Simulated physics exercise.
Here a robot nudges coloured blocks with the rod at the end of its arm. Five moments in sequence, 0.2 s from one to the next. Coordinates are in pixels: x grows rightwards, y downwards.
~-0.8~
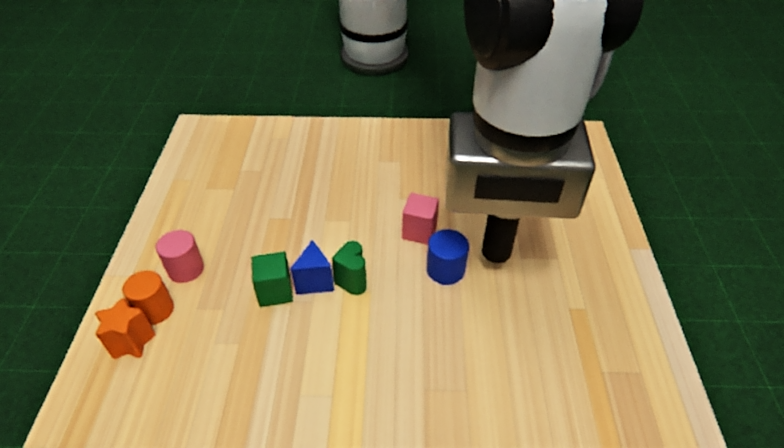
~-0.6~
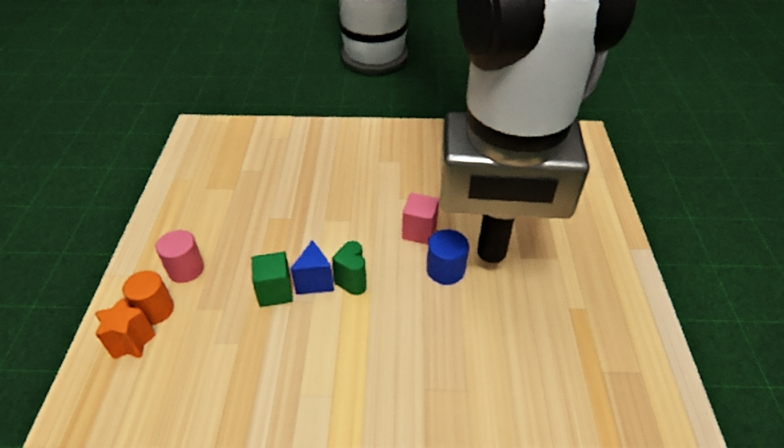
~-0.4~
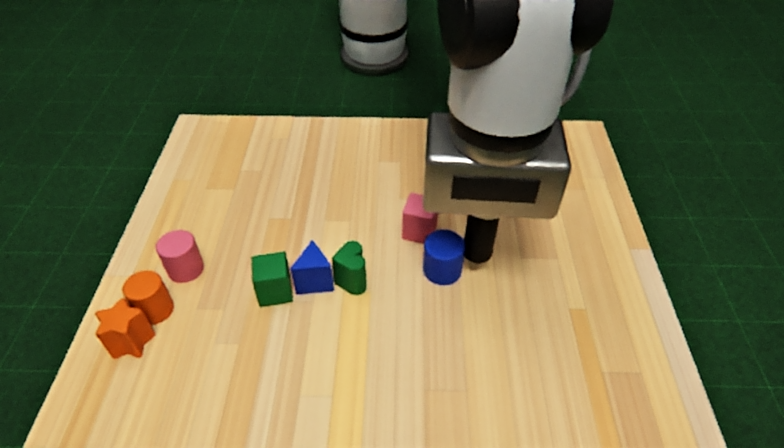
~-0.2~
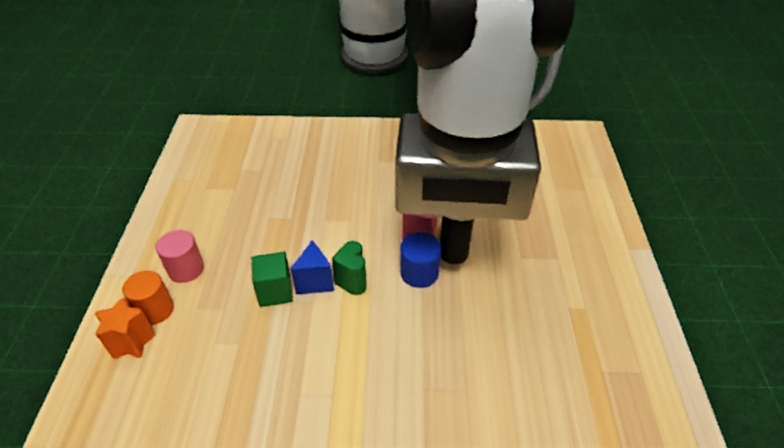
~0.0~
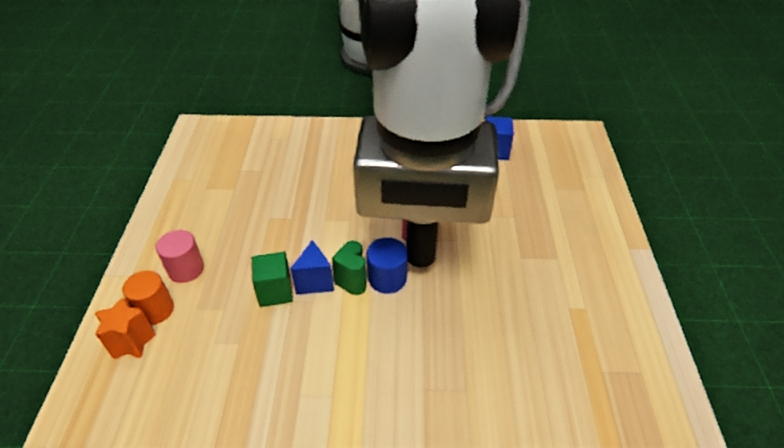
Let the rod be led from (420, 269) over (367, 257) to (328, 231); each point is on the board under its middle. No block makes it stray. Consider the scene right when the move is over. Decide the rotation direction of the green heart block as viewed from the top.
The block turns counter-clockwise.
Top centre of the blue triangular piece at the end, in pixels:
Somewhere near (284, 278).
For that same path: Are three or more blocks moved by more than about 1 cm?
That would be a yes.
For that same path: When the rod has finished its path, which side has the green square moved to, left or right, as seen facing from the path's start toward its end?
It's going to go left.
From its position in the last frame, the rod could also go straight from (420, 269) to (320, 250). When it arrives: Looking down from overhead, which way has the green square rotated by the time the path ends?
It twists clockwise.
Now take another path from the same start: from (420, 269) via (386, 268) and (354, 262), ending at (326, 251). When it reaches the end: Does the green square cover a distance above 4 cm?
Answer: No.
On the path given first. One third of the way, rod (383, 250); green square (255, 271), turned 35° clockwise; blue triangular piece (288, 269); green heart block (322, 262); blue circle (354, 253).
Two thirds of the way, rod (352, 236); green square (252, 271), turned 40° clockwise; blue triangular piece (284, 278), turned 15° clockwise; green heart block (314, 268), turned 35° anticlockwise; blue circle (340, 250).
At the end, rod (326, 218); green square (252, 271), turned 40° clockwise; blue triangular piece (284, 278), turned 15° clockwise; green heart block (314, 268), turned 35° anticlockwise; blue circle (340, 250).
